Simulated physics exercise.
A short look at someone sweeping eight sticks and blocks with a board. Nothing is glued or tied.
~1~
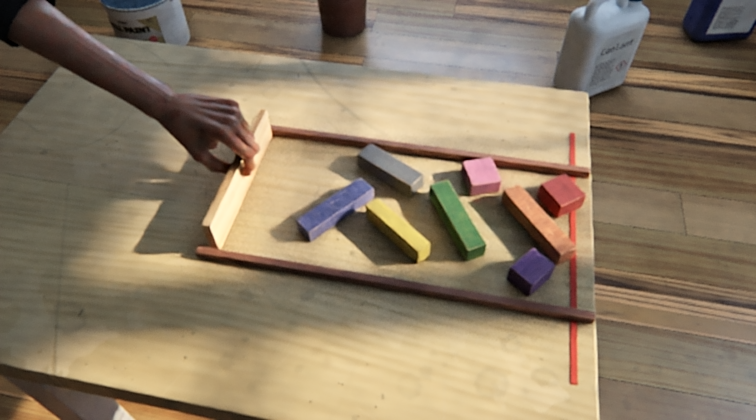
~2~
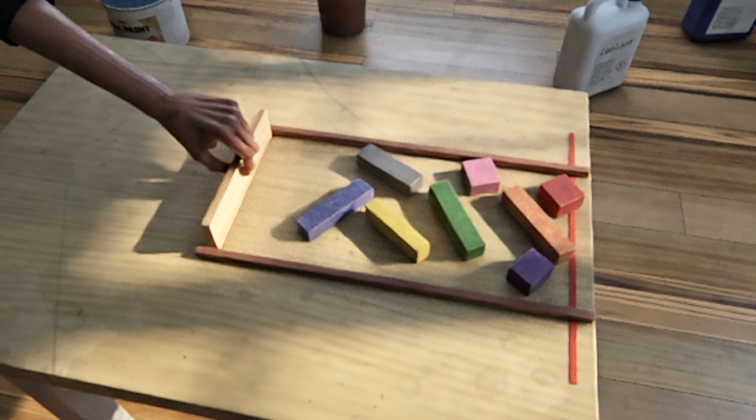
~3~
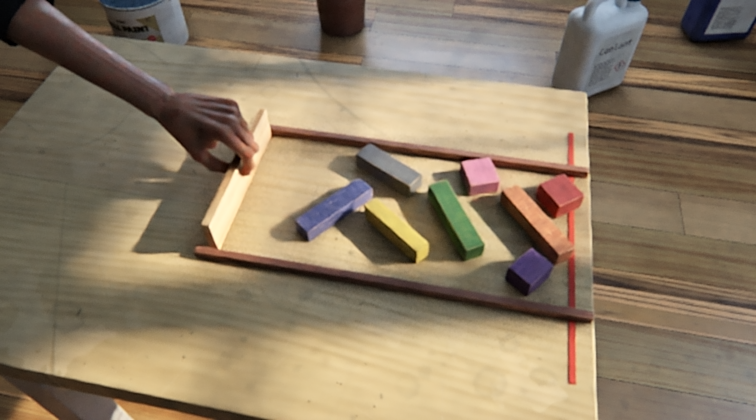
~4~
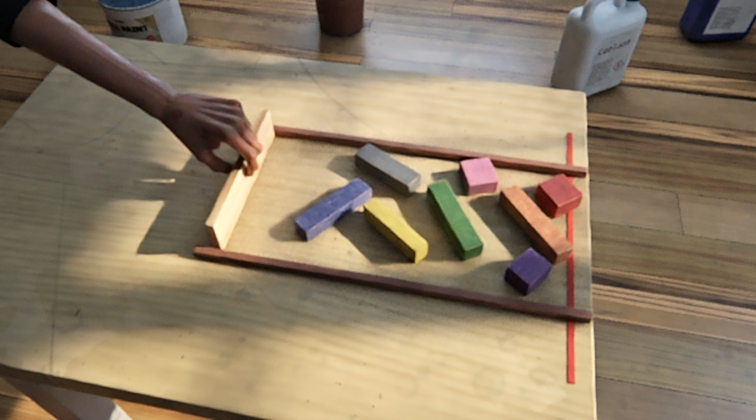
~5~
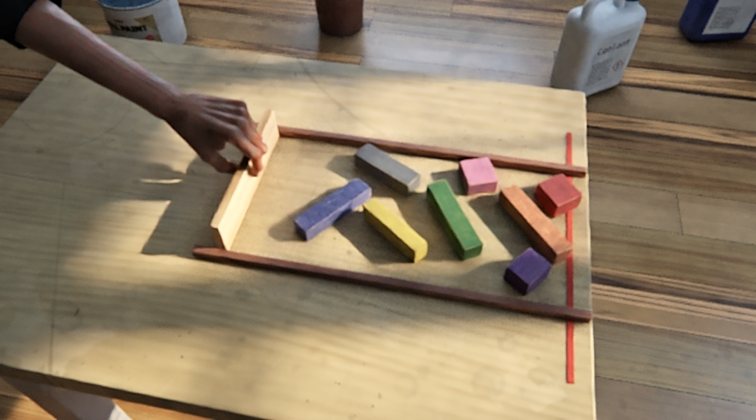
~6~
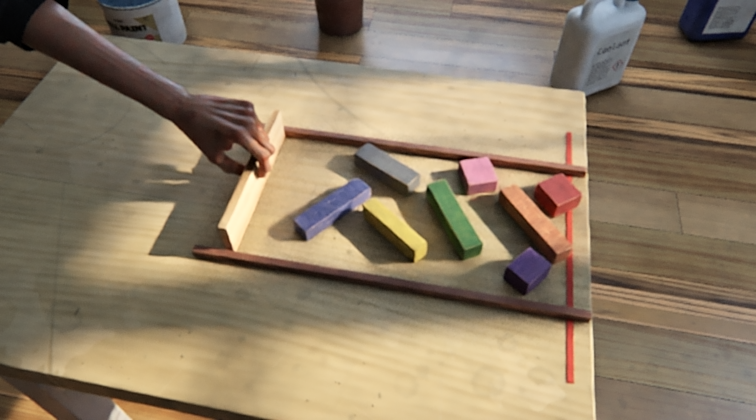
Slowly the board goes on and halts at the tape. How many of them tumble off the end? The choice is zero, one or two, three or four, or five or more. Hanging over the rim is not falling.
The number that fall off is five or more.
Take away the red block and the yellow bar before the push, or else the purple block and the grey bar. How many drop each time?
First 5, then 4.
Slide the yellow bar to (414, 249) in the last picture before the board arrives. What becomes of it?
From there it goes over.
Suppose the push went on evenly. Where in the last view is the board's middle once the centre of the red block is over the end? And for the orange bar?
Its middle is around (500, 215) and around (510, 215).
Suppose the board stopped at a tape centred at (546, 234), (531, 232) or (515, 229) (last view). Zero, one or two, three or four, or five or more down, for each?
In that order: At least five; 3 or 4; one to two.
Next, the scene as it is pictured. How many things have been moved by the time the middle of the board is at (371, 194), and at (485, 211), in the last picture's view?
By then 4, and 8.
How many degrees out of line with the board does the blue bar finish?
Roughly 0° out of line.
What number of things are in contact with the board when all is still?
It touches 1.
Soon after, none off yet; red block at rest near (558, 195); orange bar at rest near (534, 222); purple block at rest near (527, 271).
Then, none off yet; red block at rest near (558, 195); orange bar moved a little near (549, 226); purple block moved a little near (543, 273).
At rest, the number that fall off is five or more; fallen, grey bar, yellow bar, green bar, pink block, purple block, orange bar and red block.
